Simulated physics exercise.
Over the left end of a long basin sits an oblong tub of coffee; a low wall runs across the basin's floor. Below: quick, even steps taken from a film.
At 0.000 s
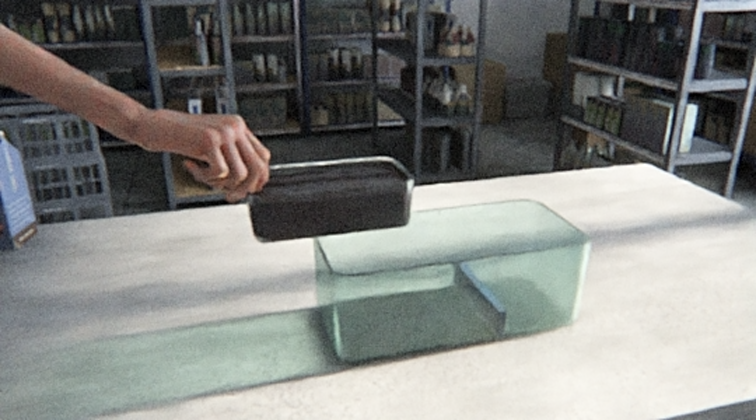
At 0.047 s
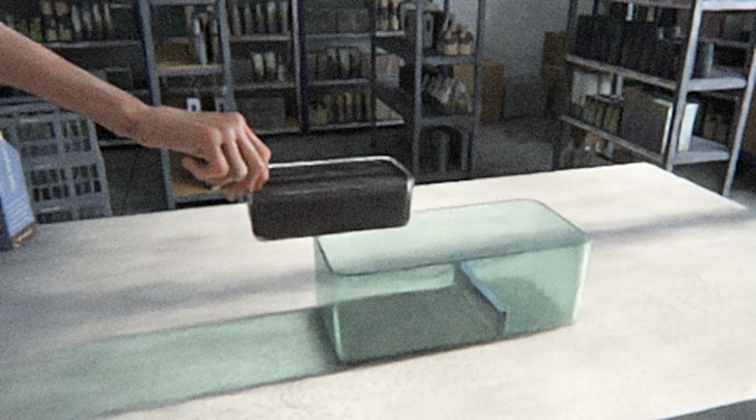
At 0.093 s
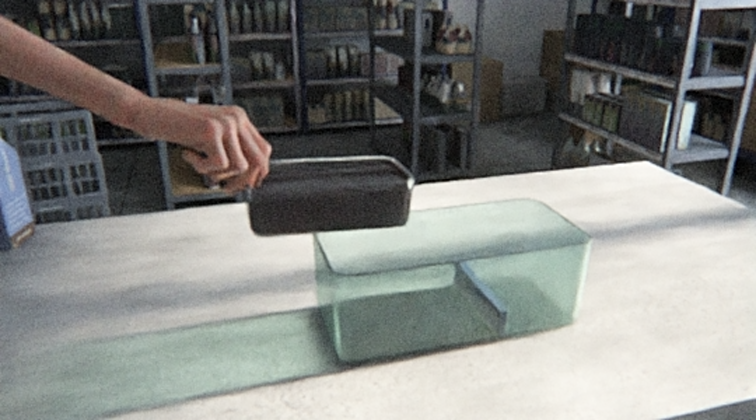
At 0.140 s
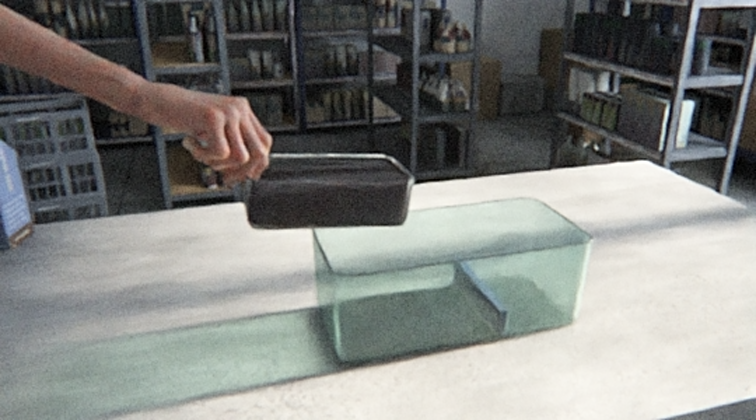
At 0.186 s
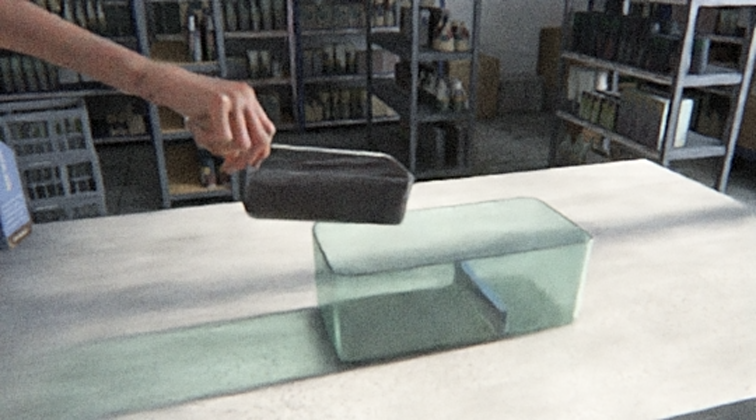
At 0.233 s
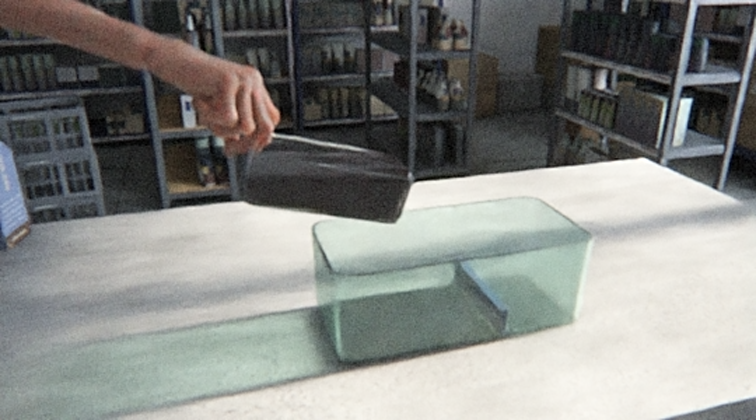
Storage room with shelves, a hand slowly tilting a tub of dark liquid rightward above a long, clear green basin on a table.
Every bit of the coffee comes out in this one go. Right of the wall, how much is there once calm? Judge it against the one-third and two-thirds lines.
A third to two thirds.
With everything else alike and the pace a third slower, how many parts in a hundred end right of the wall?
Share on the right: Some 50 percent.
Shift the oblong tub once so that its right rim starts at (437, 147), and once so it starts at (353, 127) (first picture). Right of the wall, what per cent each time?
Result, first then second: About 60 % and about 25 %.
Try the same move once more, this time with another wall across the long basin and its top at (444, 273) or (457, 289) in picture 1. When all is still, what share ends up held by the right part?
About 80 per cent, then about 70 per cent.
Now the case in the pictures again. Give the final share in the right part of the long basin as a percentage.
That works out near 55 in every hundred.
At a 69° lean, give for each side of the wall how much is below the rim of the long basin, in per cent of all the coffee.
Left 15, right 0.
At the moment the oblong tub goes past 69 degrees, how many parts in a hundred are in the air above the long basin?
I'd put it at roughly 50 percent of it.
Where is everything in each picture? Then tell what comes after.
In the first picture, it leans 0°; its right rim is at (403, 170); the coffee meets the walls at (248, 189) and (400, 175); the long basin's rim runs from (321, 250) to (563, 220); the wall's top is at (479, 284).
In the second picture, it leans 1°; its right rim is at (403, 170); the coffee meets the walls at (247, 188) and (399, 174).
In the third picture, it leans 3°; its right rim is at (403, 170); the coffee meets the walls at (247, 185) and (400, 172).
In the fourth picture, it leans 6°; its right rim is at (403, 169); the coffee meets the walls at (245, 179) and (400, 168).
In the fifth picture, it leans 10°; its right rim is at (403, 169); the coffee meets the walls at (244, 172) and (401, 165).
In the sixth picture, it leans 15°; its right rim is at (403, 169); the coffee meets the walls at (244, 163) and (400, 164); 2 per cent is over the edge.
A moment on, the oblong tub is tipped part way and 29 per cent is still to pour, 17 is left of the wall and 2 right of it.
Next, the oblong tub is tipped on its side and 3 per cent is still to pour, 21 is left of the wall and 63 right of it.
Then the oblong tub is tipped on its side and 1 per cent is still to pour, 33 is left of the wall and 58 right of it.
Later the oblong tub is tipped on its side and 0 per cent is still to pour, 37 is left of the wall and 55 right of it.
At rest 37 per cent lies left of the wall, 55 right of it and 8 outside.
